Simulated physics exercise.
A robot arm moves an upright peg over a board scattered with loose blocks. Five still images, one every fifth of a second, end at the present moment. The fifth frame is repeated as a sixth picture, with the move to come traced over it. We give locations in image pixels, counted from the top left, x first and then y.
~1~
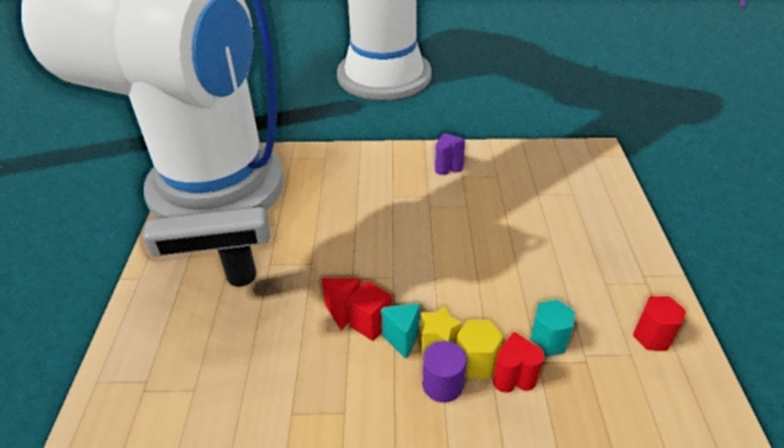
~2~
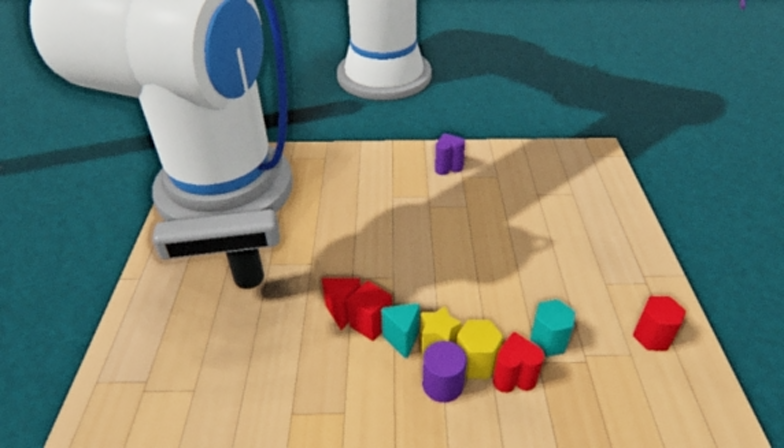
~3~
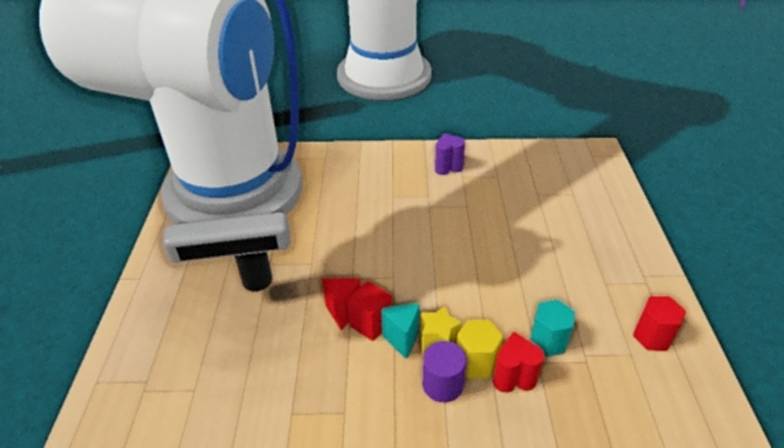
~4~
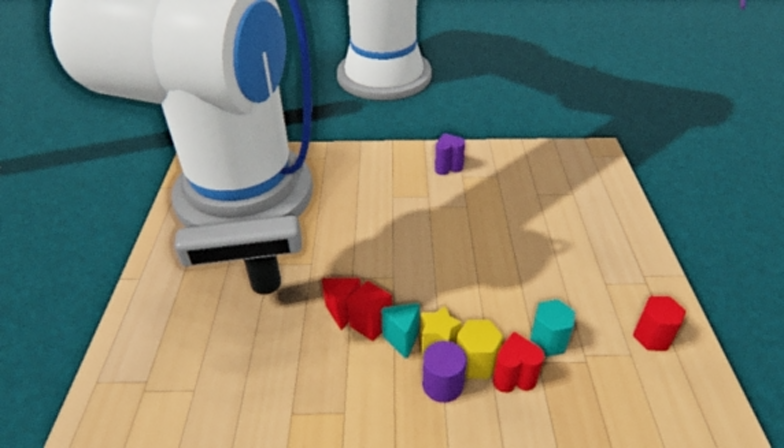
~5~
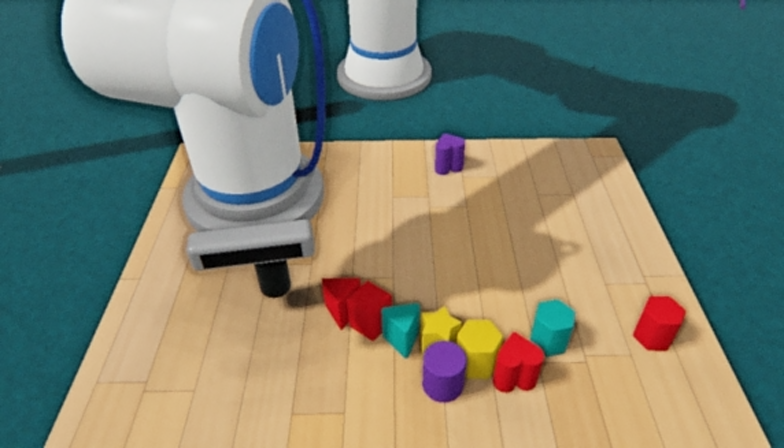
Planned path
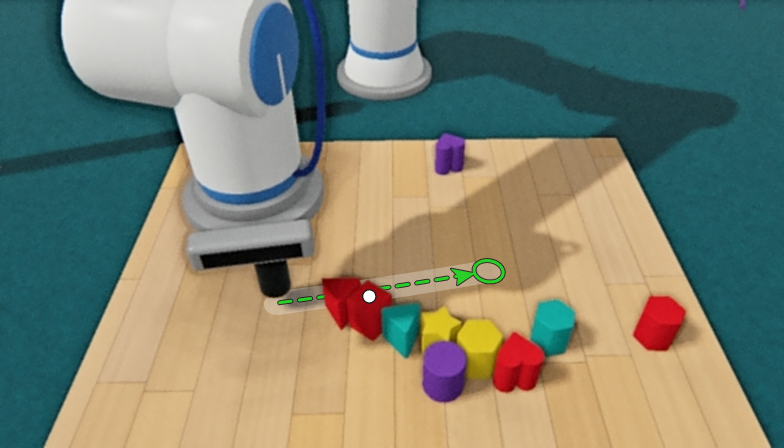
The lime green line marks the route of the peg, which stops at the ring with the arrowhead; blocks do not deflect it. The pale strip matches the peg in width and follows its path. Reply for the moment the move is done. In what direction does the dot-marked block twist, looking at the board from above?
The answer is clockwise.
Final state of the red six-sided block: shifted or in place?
By the last moment of the path, the red six-sided block has stayed put.
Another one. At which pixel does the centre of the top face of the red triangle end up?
Final place: (396, 283).
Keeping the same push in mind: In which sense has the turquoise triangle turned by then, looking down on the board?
From above, it looks like the turquoise triangle goes counterclockwise.
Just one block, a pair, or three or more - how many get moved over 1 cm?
Expect three or more.
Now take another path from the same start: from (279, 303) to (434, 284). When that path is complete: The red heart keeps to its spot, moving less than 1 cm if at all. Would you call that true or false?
True.
Drawn move, in a line from (279, 303) to (489, 271); the dot is on the red four-sided block.
The first path, step by step. One third of the way, peg (352, 278); red triangle (368, 290), turned 35° clockwise; red four-sided block (386, 307), turned 25° clockwise; turquoise triangle (411, 324), turned 25° anticlockwise.
Two thirds of the way, peg (423, 267); red triangle (396, 283), turned 95° clockwise; red four-sided block (392, 311), turned 55° clockwise; turquoise triangle (412, 335), turned 20° anticlockwise.
At the end, peg (491, 256); red triangle (396, 283), turned 95° clockwise; red four-sided block (392, 311), turned 55° clockwise; turquoise triangle (412, 335), turned 20° anticlockwise; yellow star still; red six-sided block still.
